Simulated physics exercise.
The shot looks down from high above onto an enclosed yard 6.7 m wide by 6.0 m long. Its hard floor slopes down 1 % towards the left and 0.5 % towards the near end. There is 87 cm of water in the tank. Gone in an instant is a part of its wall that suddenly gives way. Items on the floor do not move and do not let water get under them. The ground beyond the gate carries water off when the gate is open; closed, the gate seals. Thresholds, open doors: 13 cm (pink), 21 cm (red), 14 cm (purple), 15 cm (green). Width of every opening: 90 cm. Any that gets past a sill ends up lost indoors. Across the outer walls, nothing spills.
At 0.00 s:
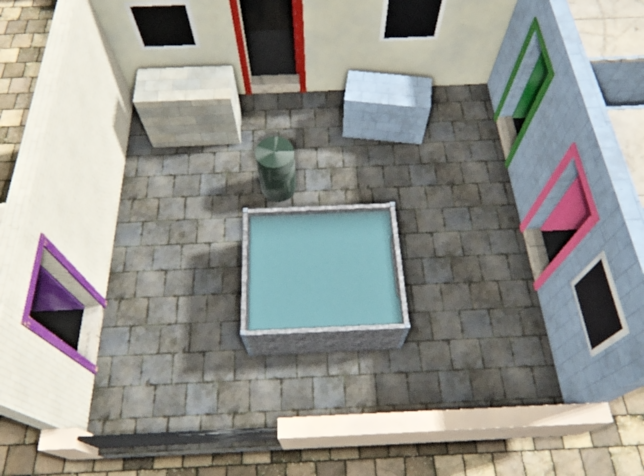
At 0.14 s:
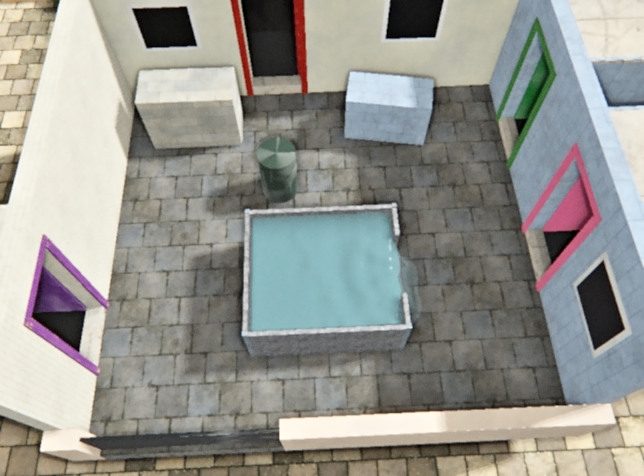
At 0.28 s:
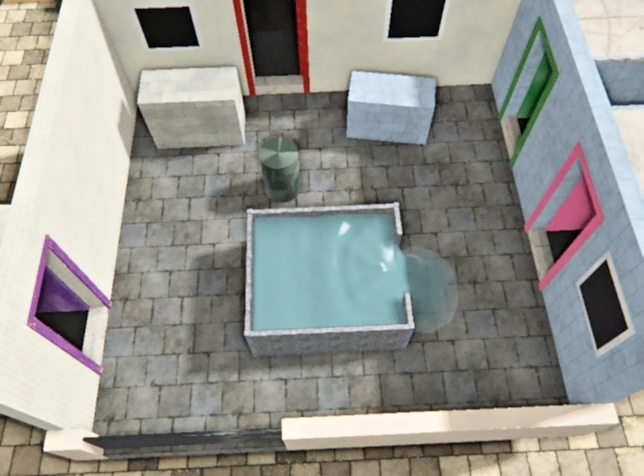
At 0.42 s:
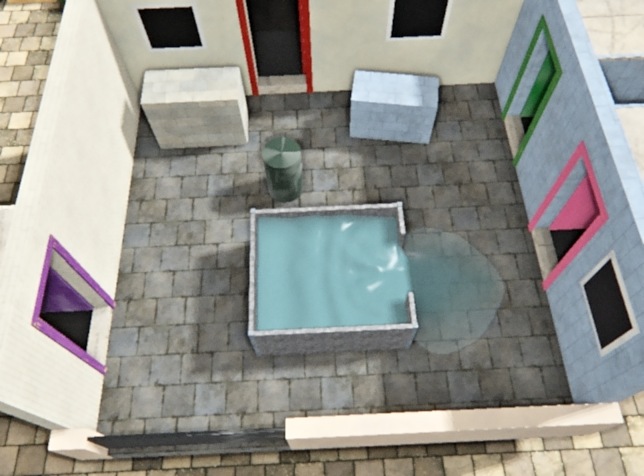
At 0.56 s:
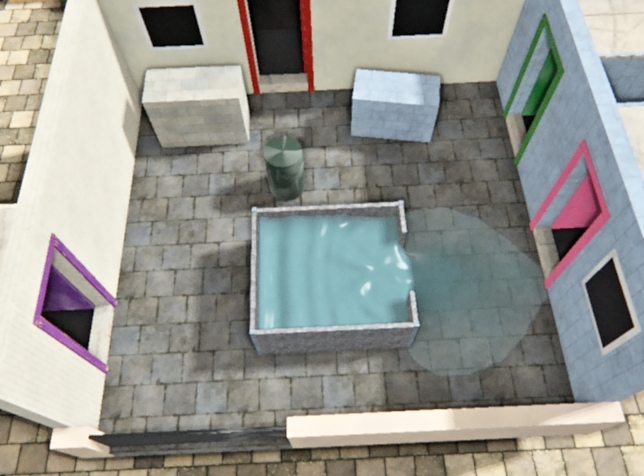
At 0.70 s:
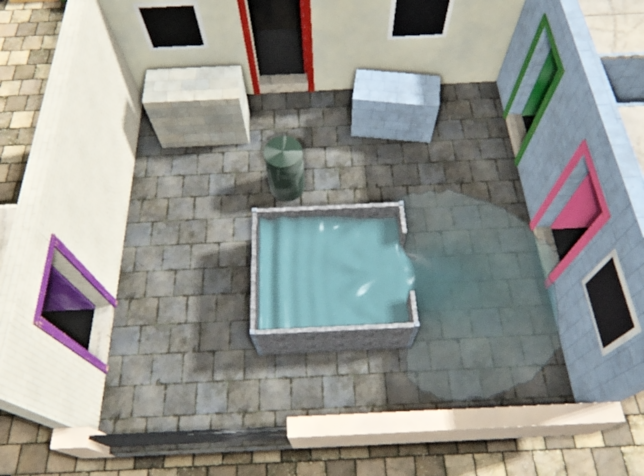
A square stone tank of blue-green water stands in the middle of a grey-paved, walled yard seen from high above, its view drifting very slightly. Around it are a green barrel, a whitish block and a pale blue block behind, a red-framed doorway, a purple-framed opening left, and green and pink ones right. Part of the tank's right wall vanishes, and water pours out, rippling inside and fanning across the paving to the blue wall.
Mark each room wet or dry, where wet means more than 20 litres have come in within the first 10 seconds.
Pink door - wet, red door - dry, purple door - dry, green door - dry.
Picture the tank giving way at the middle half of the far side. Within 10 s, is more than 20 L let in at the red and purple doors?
Against that limit the red door gives a greater amount and the purple door gives a lower amount.
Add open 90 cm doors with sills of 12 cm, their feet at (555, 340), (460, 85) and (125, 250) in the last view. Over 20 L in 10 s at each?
So, in the order given, it's beyond the mark, then beyond the mark, then shy of the mark.
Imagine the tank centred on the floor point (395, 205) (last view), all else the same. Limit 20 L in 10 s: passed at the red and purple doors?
So the red door keeps within it and the purple door keeps within it.
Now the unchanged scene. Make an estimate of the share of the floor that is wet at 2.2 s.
Wet share: Near 30 percent.
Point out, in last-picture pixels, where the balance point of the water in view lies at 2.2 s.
Centre: Approx. (391, 286) px.
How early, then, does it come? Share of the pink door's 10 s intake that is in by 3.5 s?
85 percent or so by then.
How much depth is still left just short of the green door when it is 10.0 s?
It's some 9.5 centimetres deep.
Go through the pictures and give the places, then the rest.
In the first frame, the tank at (322, 268) is whole and still, 87 cm deep.
In the second frame, water pours out at (394, 280) and has run 0.5 m, to (411, 318); typically 13 cm deep outside, 87 cm at the tank's back.
In the third frame, water pours out at (396, 281) and has run 0.9 m, to (450, 272); typically 14 cm deep outside, 87 cm at the tank's back.
In the fourth frame, water pours out at (400, 281) and has run 1.6 m, to (500, 291); typically 9 cm deep outside, 87 cm at the tank's back.
In the fifth frame, water pours out at (401, 280) and has run 2.2 m, to (546, 291); typically 6 cm deep outside, 81 cm at the tank's back.
In the sixth frame, water pours out at (401, 280) and has run 2.4 m, to (558, 341); typically 5 cm deep outside, 72 cm at the tank's back.
After 1.4 s water covers 25 % of the floor and is deepest (50 cm) near (407, 287); pink door 31 cm at the sill, 107 L in, red door not reached, purple door not reached, green door 6 cm at the sill, 0 L in.
After 2.2 s water covers 30 % of the floor and is deepest (40 cm) near (567, 413); pink door 34 cm at the sill, 241 L in, red door not reached, purple door not reached, green door 11 cm at the sill, 0 L in.
After 3.5 s water covers 45 % of the floor and is deepest (28 cm) near (407, 287); pink door 25 cm at the sill, 343 L in, red door not reached, purple door not reached, green door 8 cm at the sill, 0 L in.
After 6.0 s water covers 75 % of the floor and is deepest (18 cm) near (111, 435); pink door 14 cm at the sill, 410 L in, red door 5 cm at the sill, 0 L in, purple door 10 cm at the sill, 0 L in, green door 9 cm at the sill, 0 L in.
After 10.0 s water covers 95 % of the floor and is deepest (15 cm) near (127, 221); pink door 8 cm at the sill, 414 L in, red door 4 cm at the sill, 0 L in, purple door 10 cm at the sill, 1 L in, green door 9 cm at the sill, 0 L in.
